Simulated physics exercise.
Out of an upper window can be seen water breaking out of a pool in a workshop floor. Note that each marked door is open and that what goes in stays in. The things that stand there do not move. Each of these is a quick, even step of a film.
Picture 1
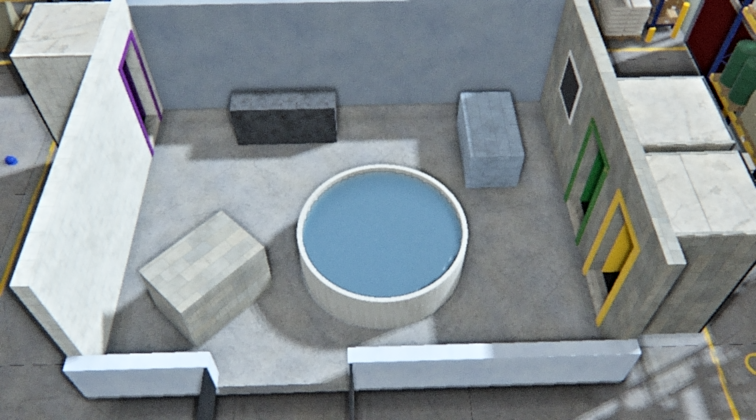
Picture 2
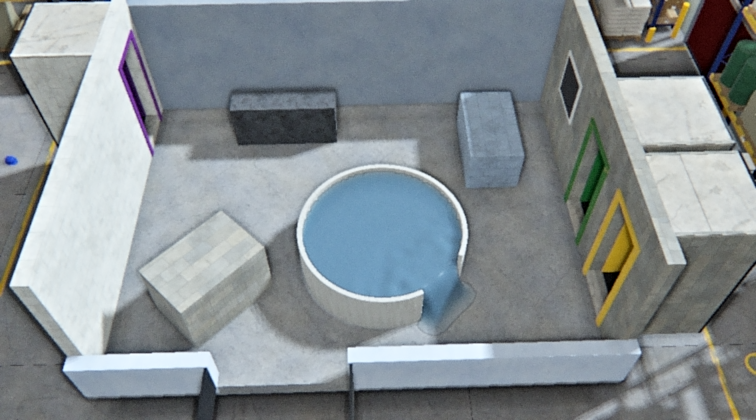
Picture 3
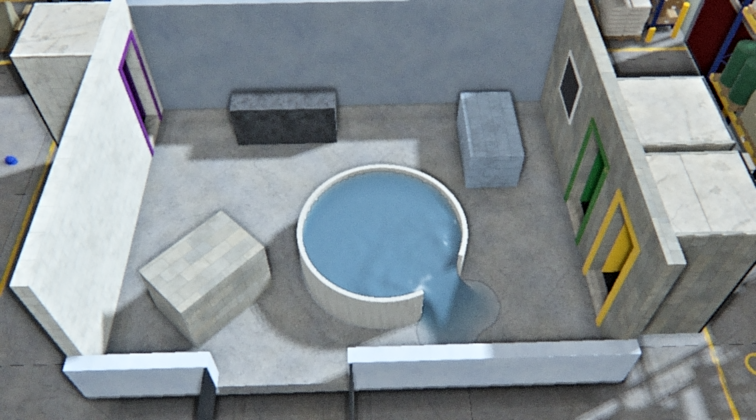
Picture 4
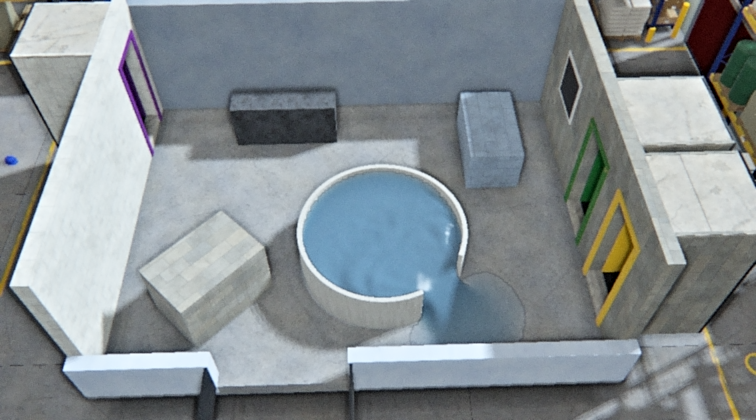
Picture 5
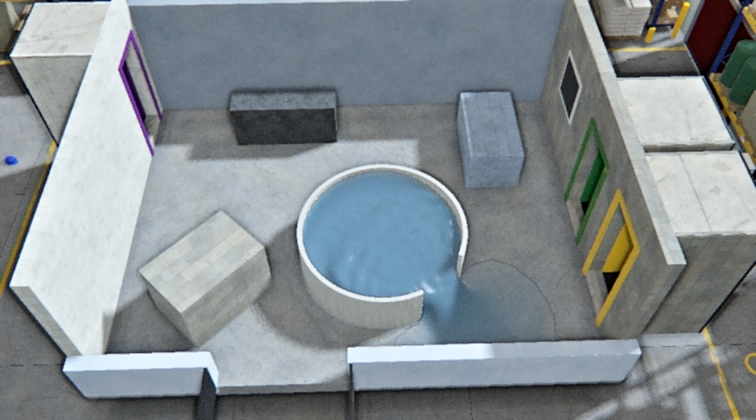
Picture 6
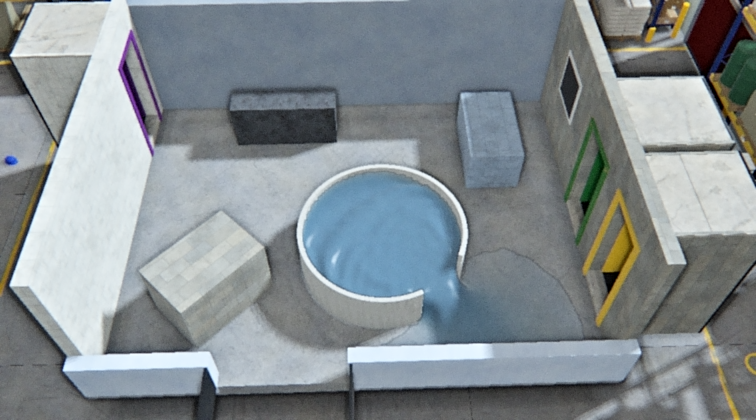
In a walled workshop area seen from above, a round pool of still blue water sits among three blocks. A gap opens at the pool's lower right, and water pours out onto the floor. The puddle spreads outward toward the right wall while the pool's surface ripples.
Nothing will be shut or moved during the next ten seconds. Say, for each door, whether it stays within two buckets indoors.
The purple door will keep it to two buckets; the yellow door will be overrun; the green door will be overrun.
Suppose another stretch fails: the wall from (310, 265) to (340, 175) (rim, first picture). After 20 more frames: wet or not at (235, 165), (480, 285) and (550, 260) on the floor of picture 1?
Listed order gives sopping; left alone; left alone.
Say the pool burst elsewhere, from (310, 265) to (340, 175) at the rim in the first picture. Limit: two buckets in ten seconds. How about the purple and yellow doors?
The purple door overflows the limit, the yellow door stays within the limit.
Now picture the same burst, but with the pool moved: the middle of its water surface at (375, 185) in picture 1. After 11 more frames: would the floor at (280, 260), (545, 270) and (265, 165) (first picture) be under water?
Spared, soaked, spared.
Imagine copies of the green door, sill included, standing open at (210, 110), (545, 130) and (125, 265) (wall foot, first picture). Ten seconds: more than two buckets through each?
Door by door, it goes misses the line, clears the line, misses the line.
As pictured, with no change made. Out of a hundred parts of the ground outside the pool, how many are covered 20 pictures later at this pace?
Roughly 45 per cent.
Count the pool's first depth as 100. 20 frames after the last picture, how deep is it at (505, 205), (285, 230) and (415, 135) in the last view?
First spot roughly 8 %, second 0 %, third 0 %.
A moment on, water covers 15 % of the floor; the purple door not reached, the yellow door under two buckets in, the green door not reached.
Next, water covers 25 % of the floor; the purple door not reached, the yellow door over two buckets in, the green door wet at the sill, nothing in.
Then, water covers 45 % of the floor; the purple door not reached, the yellow door far over two buckets in, the green door under two buckets in.
Later, water covers 75 % of the floor; the purple door not reached, the yellow door far over two buckets in, the green door over two buckets in.
In the end, water covers 100 % of the floor; the purple door wet at the sill, nothing in, the yellow door far over two buckets in, the green door over two buckets in.
